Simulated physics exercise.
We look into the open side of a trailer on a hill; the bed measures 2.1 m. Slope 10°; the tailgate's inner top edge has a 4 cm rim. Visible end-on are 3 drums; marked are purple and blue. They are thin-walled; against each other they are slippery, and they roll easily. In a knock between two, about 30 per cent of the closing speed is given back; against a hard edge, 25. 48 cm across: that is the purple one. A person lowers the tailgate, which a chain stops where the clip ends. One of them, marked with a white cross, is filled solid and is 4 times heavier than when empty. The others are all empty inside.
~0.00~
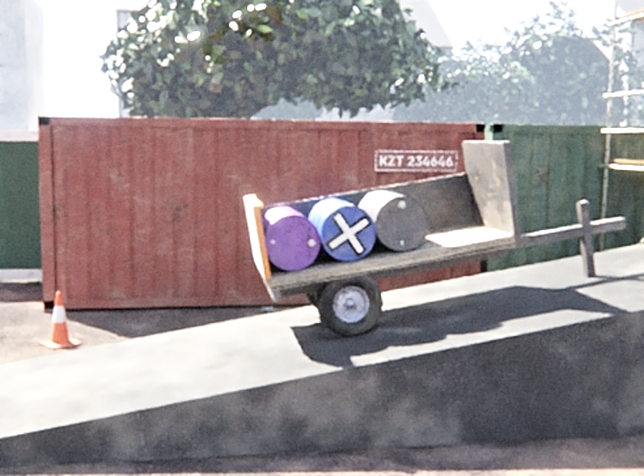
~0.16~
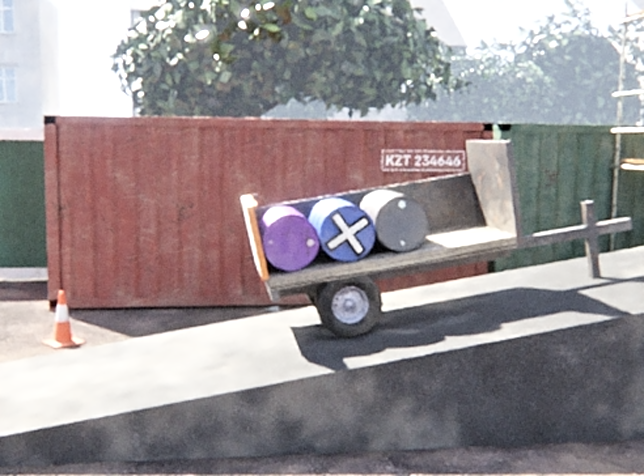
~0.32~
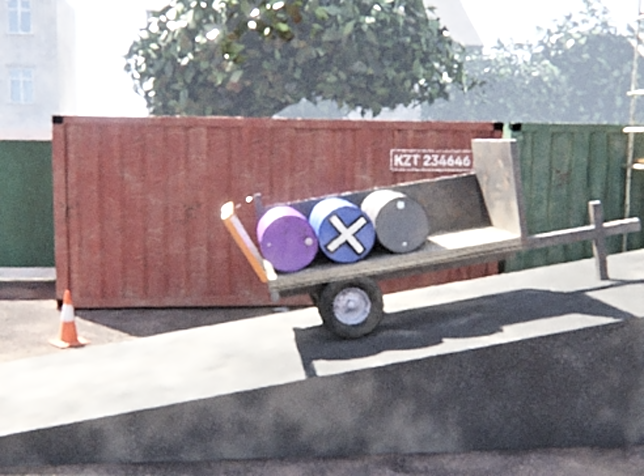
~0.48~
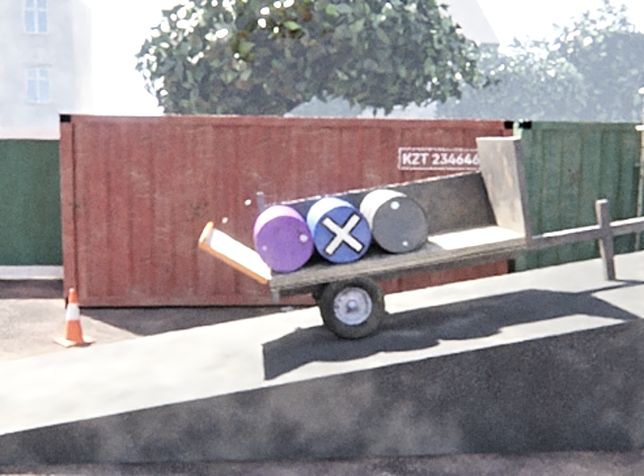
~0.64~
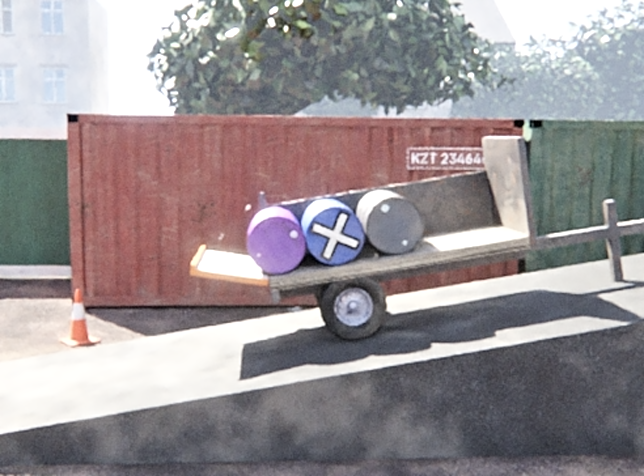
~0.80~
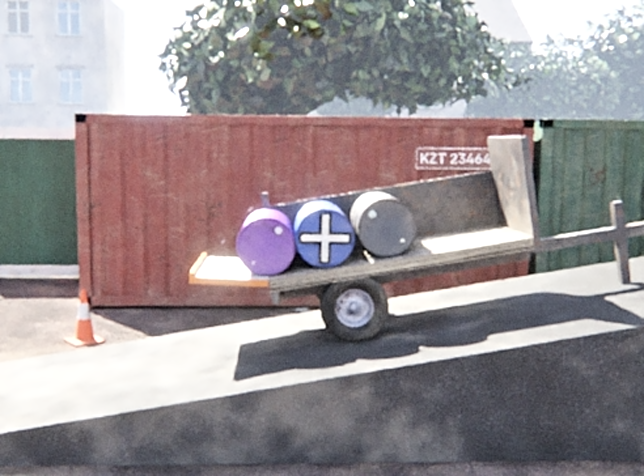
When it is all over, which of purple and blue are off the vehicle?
At the end, purple: Departs, blue: Retained.
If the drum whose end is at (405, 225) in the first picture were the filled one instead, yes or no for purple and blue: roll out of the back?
With that change: Purple does; blue does.
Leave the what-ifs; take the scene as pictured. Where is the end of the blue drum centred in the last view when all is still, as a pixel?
Near pixel (228, 245).
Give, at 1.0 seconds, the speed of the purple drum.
0.7 m/s, give or take.
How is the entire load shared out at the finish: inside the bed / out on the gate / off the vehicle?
Tally: 1; 1; 1.
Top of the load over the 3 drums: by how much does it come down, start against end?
Roughly 15 cm.
Then, 1.0 s in, purple is on the gate, 10 cm past the hinge, rolling left; blue is on the bed, 35 cm short of the hinge, rolling left; 0 of 3 are out.
Then, 1.3 s in, purple is on the gate, 35 cm past the hinge, rolling left; blue is on the bed, 15 cm short of the hinge, rolling left; 0 of 3 are out.
Then, 1.5 s in, purple is on the gate, 50 cm past the hinge, rolling left; blue is on the gate, 5 cm past the hinge, rolling left; 0 of 3 are out.
Then, 1.8 s in, purple is dropping off the gate; blue is on the gate, 20 cm past the hinge, rolling left; 1 of 3 is out.
In the end (3.5 s), purple is off the vehicle; blue is on the gate, 30 cm past the hinge; 1 of 3 is out.
